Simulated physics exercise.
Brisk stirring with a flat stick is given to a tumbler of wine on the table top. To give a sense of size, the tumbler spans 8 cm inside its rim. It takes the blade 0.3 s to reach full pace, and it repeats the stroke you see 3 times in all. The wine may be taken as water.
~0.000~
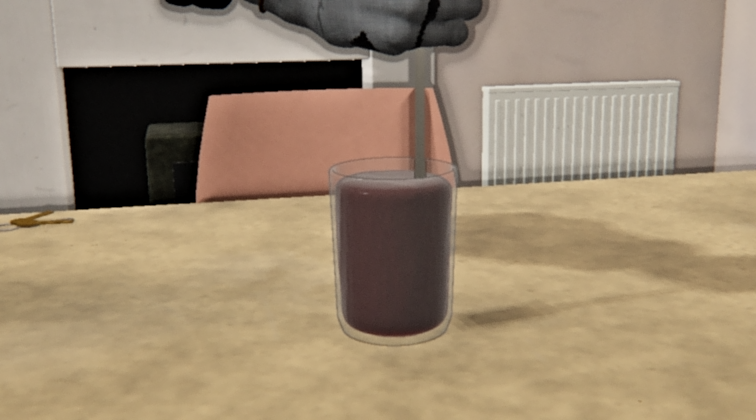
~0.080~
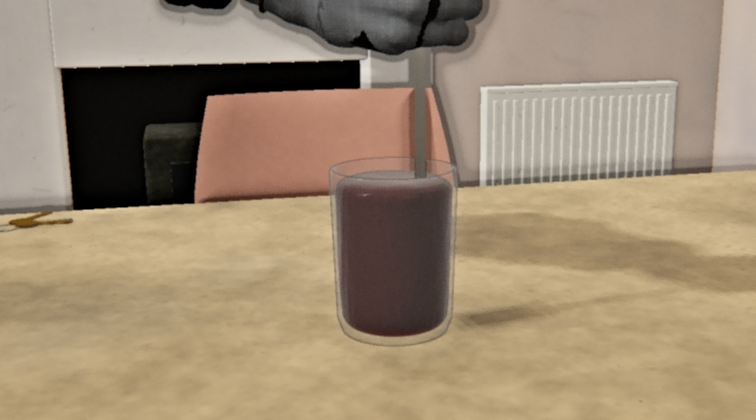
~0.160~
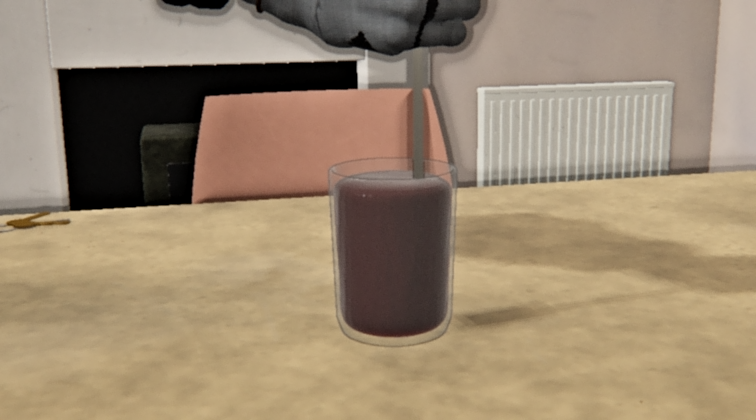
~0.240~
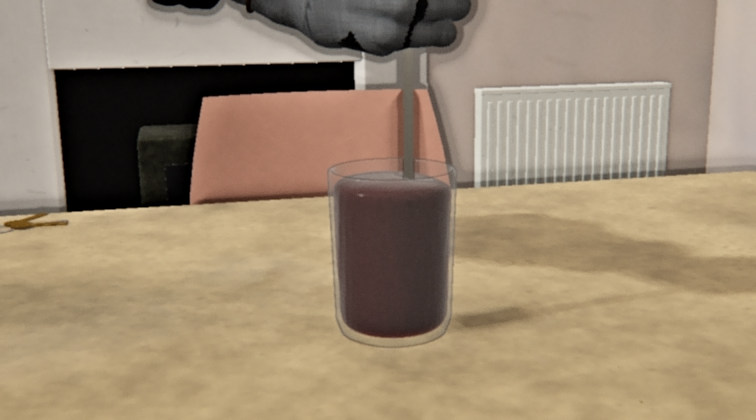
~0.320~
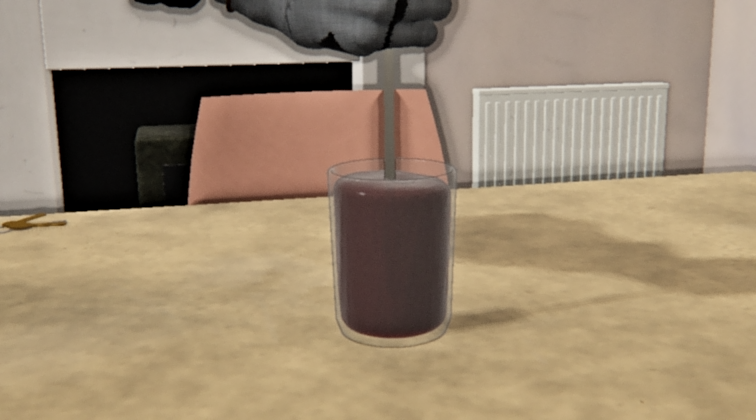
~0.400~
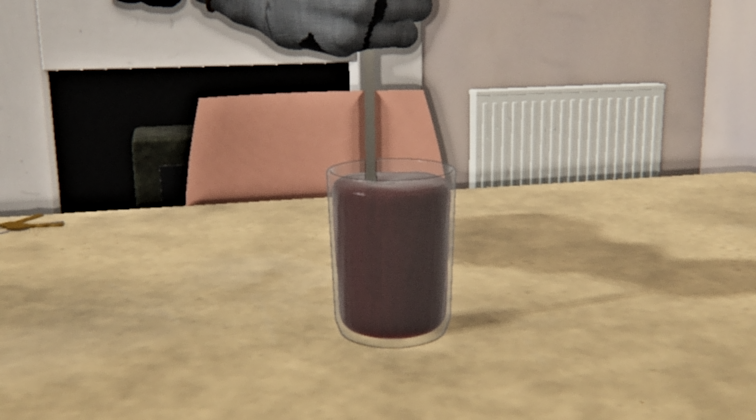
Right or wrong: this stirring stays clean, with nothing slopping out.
Right.
After 0.88 s 0 ml is over the rim.
After 1.35 s 0 ml is over the rim.
After 1.83 s 0 ml is over the rim.
After 2.30 s 0 ml is over the rim.
In the end 0 ml is over the rim.
